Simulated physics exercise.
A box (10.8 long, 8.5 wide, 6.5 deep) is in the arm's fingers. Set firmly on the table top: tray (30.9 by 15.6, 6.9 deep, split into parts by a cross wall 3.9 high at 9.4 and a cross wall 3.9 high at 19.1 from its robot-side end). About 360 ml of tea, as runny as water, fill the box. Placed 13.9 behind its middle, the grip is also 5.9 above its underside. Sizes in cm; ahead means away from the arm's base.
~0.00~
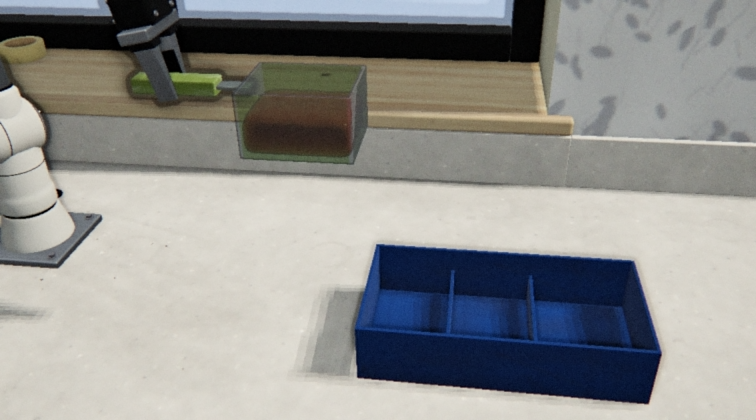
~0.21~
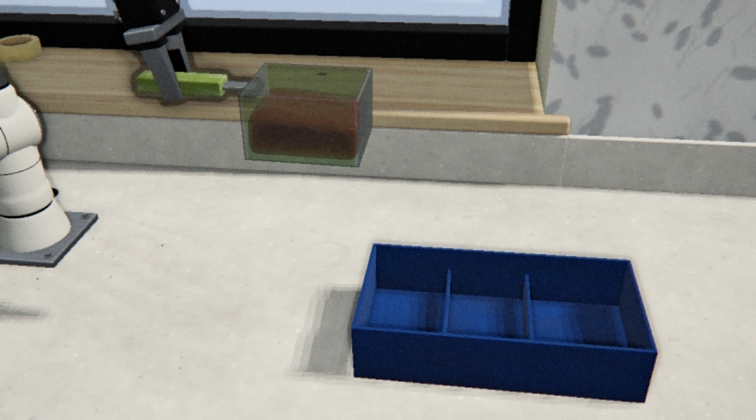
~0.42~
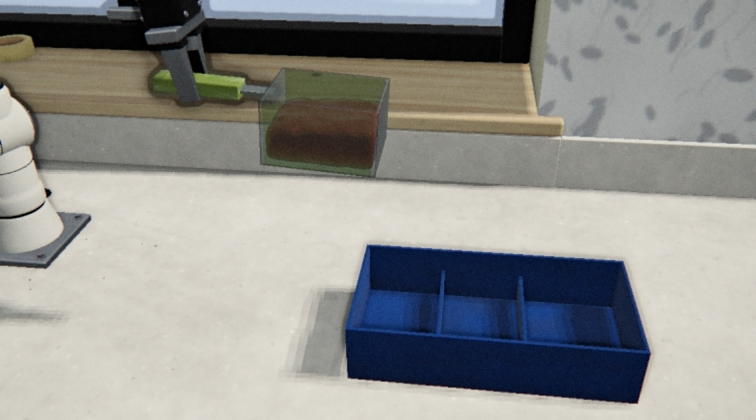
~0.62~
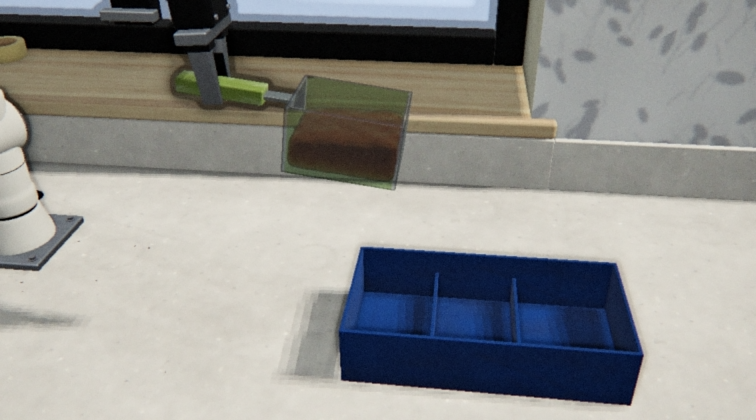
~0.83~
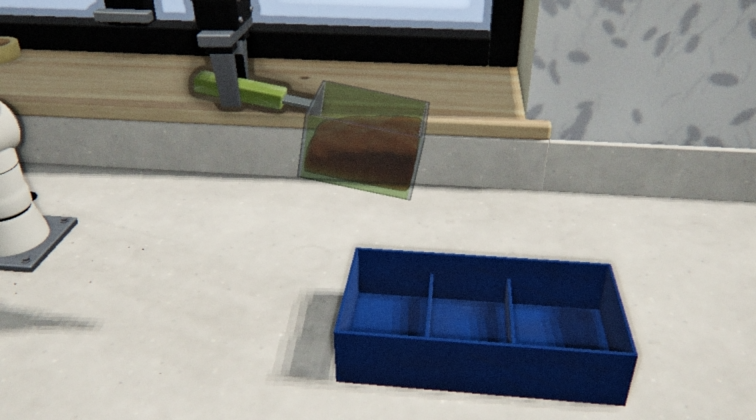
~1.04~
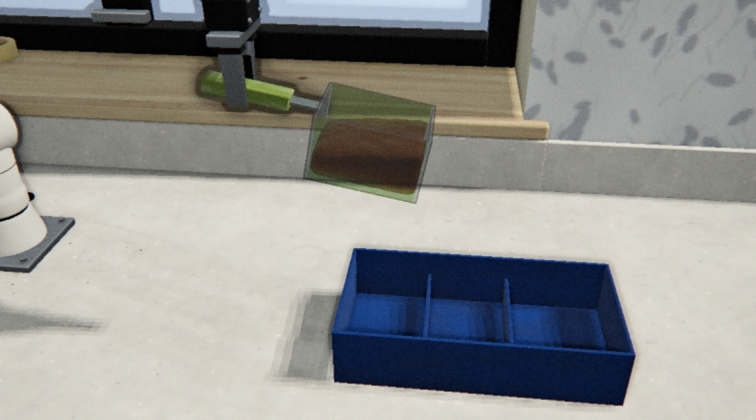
The clip opens on a gripper holding a clear box of brown liquid by its green handle, level above a pale table with an empty, three-part blue tray. The gripper carries the box a short way right and slightly down, gradually tilting its far end downward, while the liquid stays inside.
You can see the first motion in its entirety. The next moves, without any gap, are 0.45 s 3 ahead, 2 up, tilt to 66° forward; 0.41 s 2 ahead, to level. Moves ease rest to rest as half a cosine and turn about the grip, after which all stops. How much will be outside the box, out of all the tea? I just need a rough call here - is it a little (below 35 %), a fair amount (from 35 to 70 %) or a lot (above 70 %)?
It is a fair amount, from 35 to 70 %.
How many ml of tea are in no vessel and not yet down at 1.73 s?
Estimate: Some 10 ml.
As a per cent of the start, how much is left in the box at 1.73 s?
60 percent or so.
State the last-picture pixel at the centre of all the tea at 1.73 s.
My best guess is about (405, 235).
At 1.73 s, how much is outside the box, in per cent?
40 %.
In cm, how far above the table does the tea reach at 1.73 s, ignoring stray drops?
Some 26 cm.
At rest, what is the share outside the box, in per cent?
It works out at about 45 per cent.
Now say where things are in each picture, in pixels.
The first frame shows box floor at (307, 138), level; upper third of the tea around (304, 108), from x 245 to 360, top at y 90; 365 ml in the box.
The second frame shows box floor at (311, 140), tilted 1° forward; upper third of the tea around (302, 109), from x 250 to 365, top at y 90.
The third frame shows box floor at (326, 147), tilted 4° forward; upper third of the tea around (329, 117), from x 265 to 380, top at y 100.
The fourth frame shows box floor at (346, 157), tilted 7° forward; upper third of the tea around (348, 127), from x 290 to 405, top at y 110.
The fifth frame shows box floor at (361, 164), tilted 10° forward; upper third of the tea around (374, 135), from x 305 to 420, top at y 115.
The sixth frame shows box floor at (366, 167), tilted 11° forward; upper third of the tea around (376, 138), from x 315 to 425, top at y 120; 365 ml in the box.
By 1.38 s, tilted 59° forward, liquid up to 20 above the table; 290 ml in the box, 20 ml in the robot-side part, 50 ml in the air or running down outside.
By 1.73 s, tilted 25° forward, liquid up to 54 above the table; 215 ml in the box, 130 ml in the robot-side part, 5 ml in the middle part, 10 ml in the air or running down outside.
By 2.10 s, level, liquid up to 38 above the table; 200 ml in the box, 125 ml in the robot-side part, 10 ml in the far-side part, 10 ml on the table or floor, 10 ml in the middle part, 5 ml in the air or running down outside.
By 2.90 s, level, liquid up to 32 above the table; 195 ml in the box, 130 ml in the robot-side part, 15 ml in the far-side part, 15 ml on the table or floor, 10 ml in the middle part.
Final state, 195 ml in the box, 130 ml in the robot-side part, 15 ml in the far-side part, 15 ml on the table or floor, 10 ml in the middle part. That is 46 % outside the box.
